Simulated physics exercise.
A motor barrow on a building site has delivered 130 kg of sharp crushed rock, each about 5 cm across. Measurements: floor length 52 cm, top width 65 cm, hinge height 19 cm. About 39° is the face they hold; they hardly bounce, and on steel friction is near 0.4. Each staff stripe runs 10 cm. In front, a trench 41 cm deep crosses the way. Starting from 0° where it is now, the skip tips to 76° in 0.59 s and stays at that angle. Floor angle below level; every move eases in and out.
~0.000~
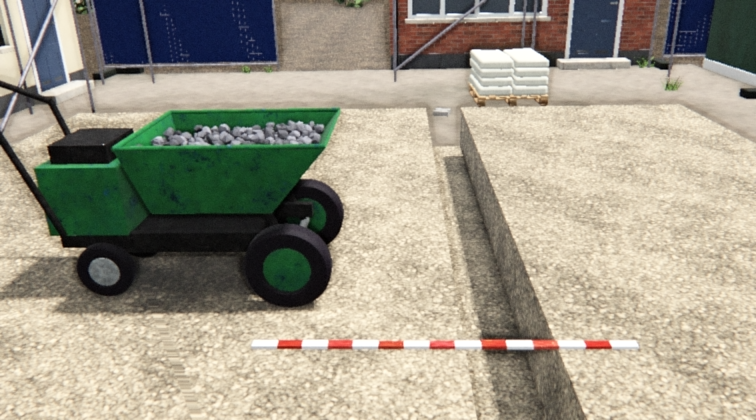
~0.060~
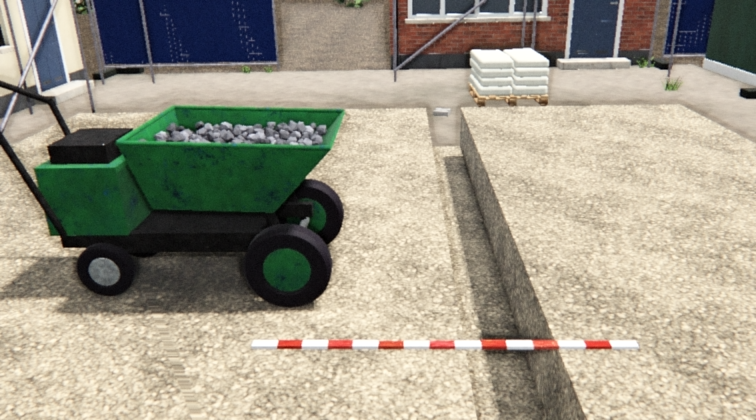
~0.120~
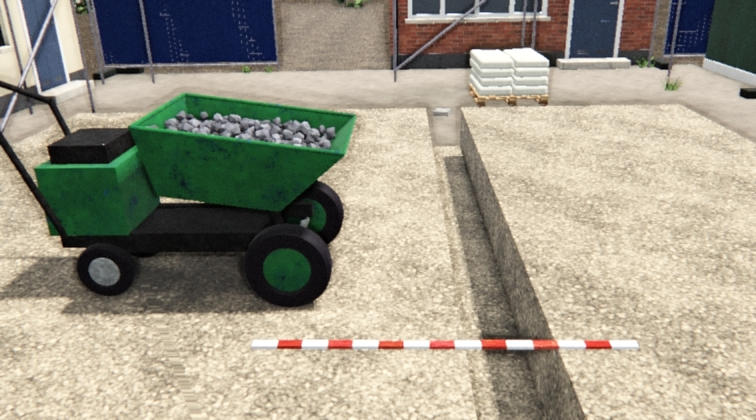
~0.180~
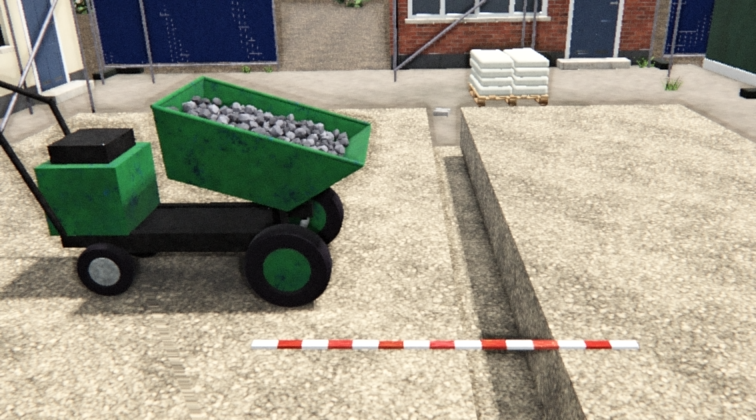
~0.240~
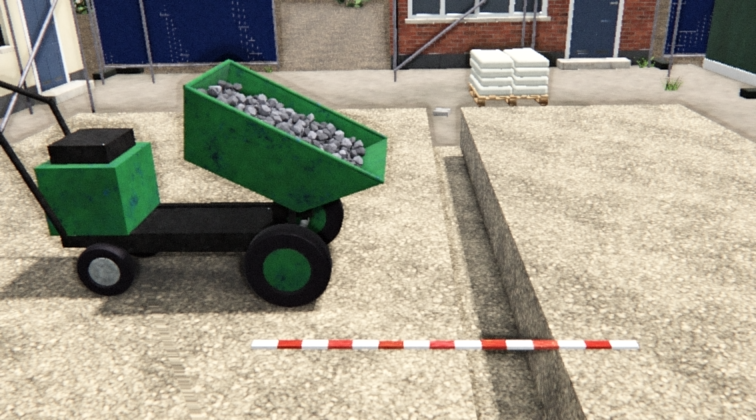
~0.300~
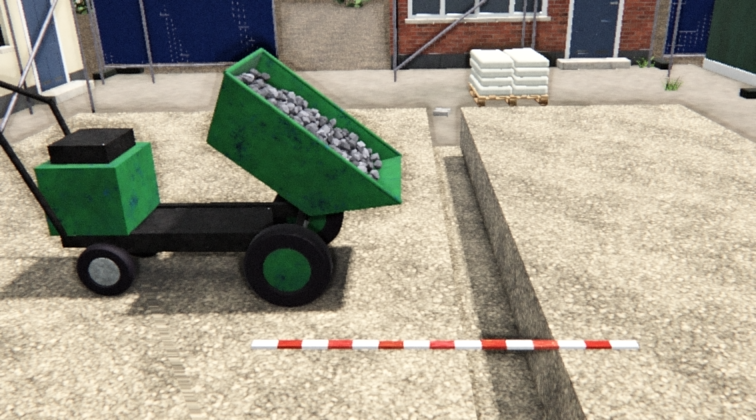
At first, a green motor barrow stands on pale gravelly ground left of a narrow trench, its level skip loaded with grey crushed rock. The skip then begins to tilt, its rear rising and its front lip dipping toward the right. It steepens steadily while the wheeled base stays still.
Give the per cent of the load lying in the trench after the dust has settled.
Close to 84 in every hundred.
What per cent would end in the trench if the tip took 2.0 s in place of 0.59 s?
Then roughly 70 percent.
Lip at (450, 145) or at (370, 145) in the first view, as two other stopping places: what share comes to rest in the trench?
Roughly 5 per cent, then 80 per cent.
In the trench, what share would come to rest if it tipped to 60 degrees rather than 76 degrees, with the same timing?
Roughly 50%.
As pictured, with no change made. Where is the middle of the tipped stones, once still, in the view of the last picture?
Near (487, 327).
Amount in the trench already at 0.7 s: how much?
About 30 per cent by then.
After 0.4 s the floor is at 64°; 100 % in the skip; the foremost stones are at (413, 216).
After 0.7 s the floor is at 76°; 60 % in the skip, 9 % short of the trench, 31 % in the trench; the foremost stones are at (510, 331).
After 1.0 s the floor is at 76°; 9 % in the skip, 12 % short of the trench, 78 % in the trench, 1 % past the trench; the foremost stones are at (612, 279).
After 3.0 s the floor is at 76°; 1 % in the skip, 13 % short of the trench, 84 % in the trench, 1 % past the trench; the foremost stones are at (643, 274).
